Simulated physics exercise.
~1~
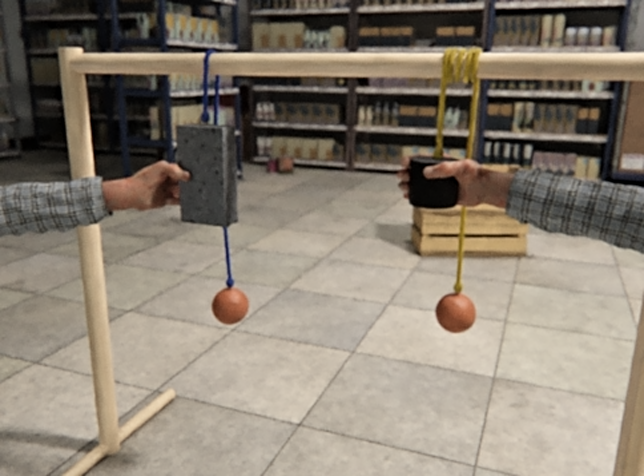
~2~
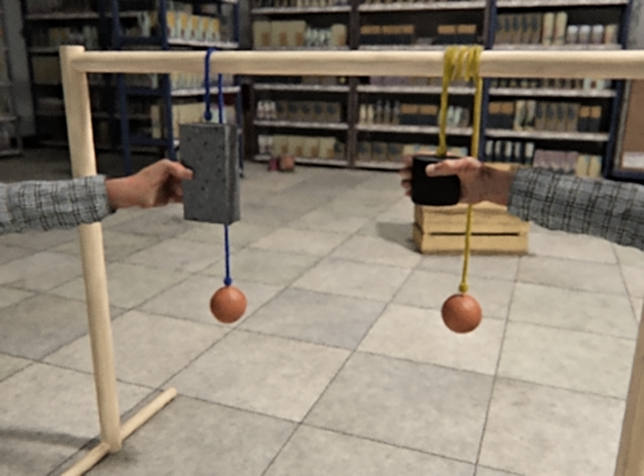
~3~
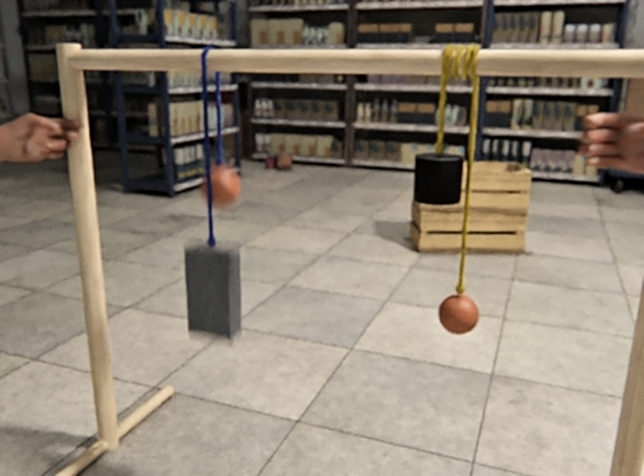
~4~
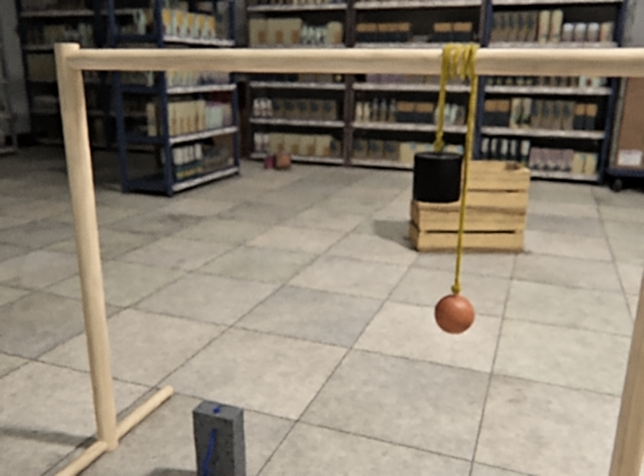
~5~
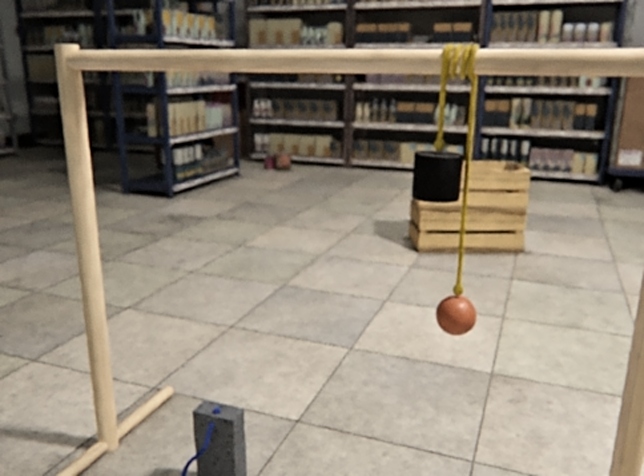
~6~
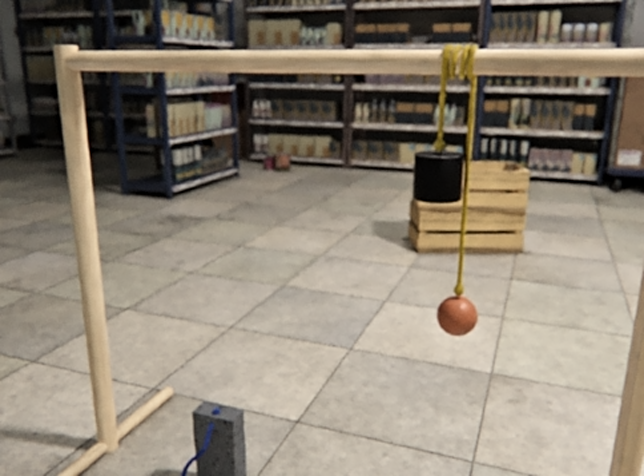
At the start, two hands hold a grey block on the left and a black cylinder on the right beneath a wooden rail, each on a cord with an orange ball at the other end. The blue cord passes over the rail, while the yellow one is wrapped around it in several turns. Both hands let go and draw back. The grey block drops, pulling the blue cord along as its ball rises. It lands on the tiled floor with blue cord lying against it, and the rail above is left bare there. The black cylinder stays hanging, with its ball still dangling below.
